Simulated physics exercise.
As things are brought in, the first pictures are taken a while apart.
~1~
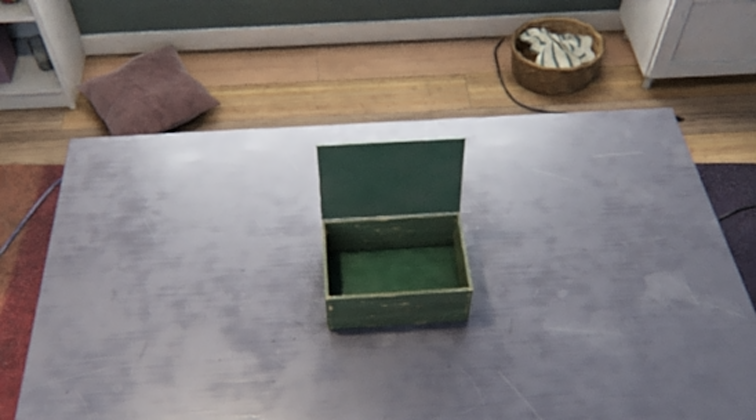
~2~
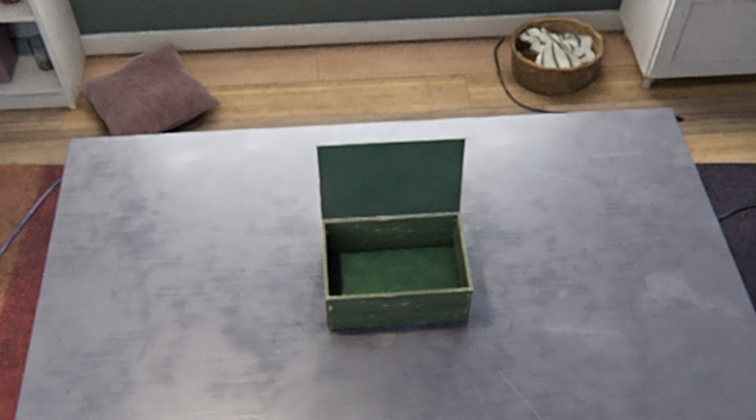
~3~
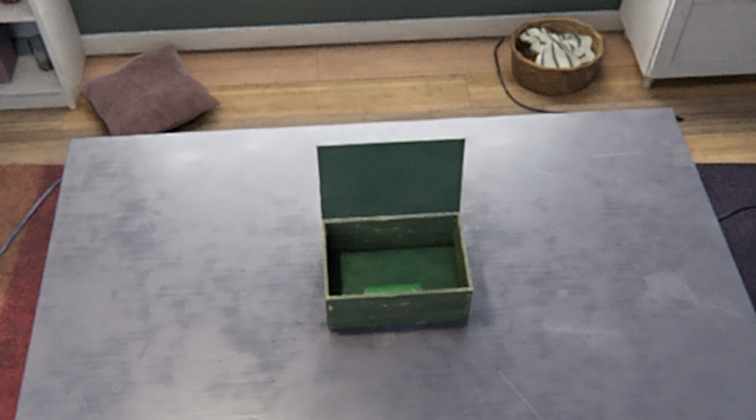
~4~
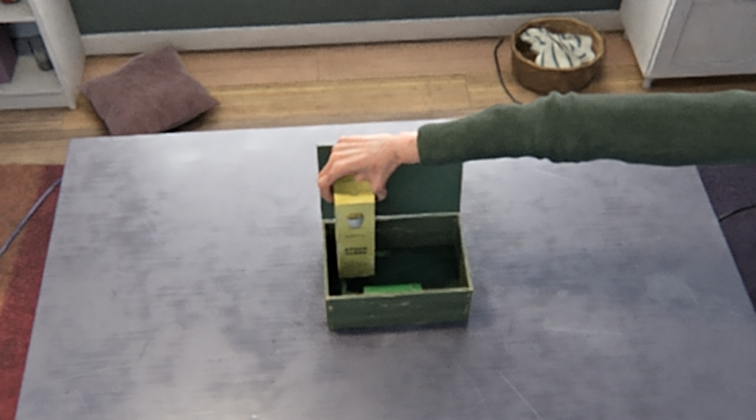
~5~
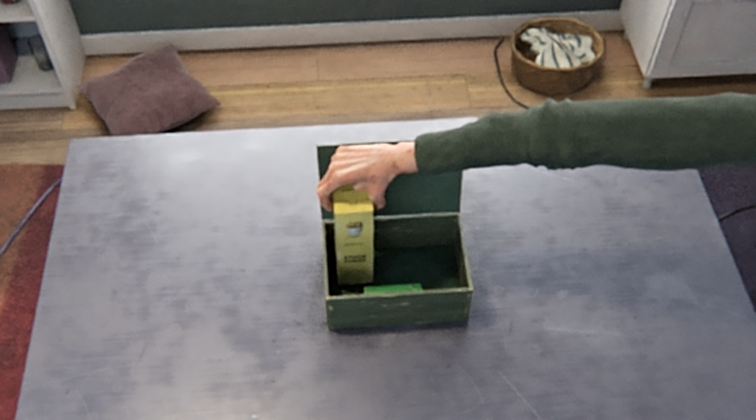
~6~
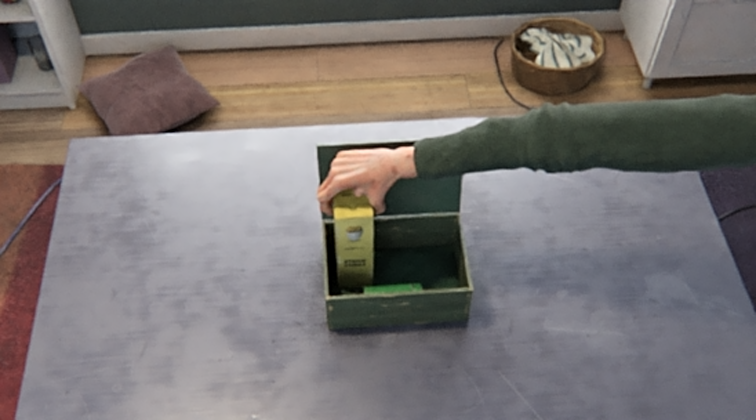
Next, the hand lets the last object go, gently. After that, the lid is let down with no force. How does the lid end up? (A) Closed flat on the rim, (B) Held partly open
B, held partly open.
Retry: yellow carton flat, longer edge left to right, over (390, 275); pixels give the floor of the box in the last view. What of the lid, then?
The lid settles shut this time.
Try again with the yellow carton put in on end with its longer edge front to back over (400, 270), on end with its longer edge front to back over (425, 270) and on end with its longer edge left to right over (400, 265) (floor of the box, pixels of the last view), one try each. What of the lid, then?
Okay, so first it doesn't close, then it doesn't close, and last it doesn't close.
Then, 1.10 s past the last view, lid starting down.
Then, 2.40 s past the last view, lid 82° above the rim.
Finally, lid 82° above the rim; both still in place. Final places as the last picture's camera would see them, yellow carton near (353, 238).
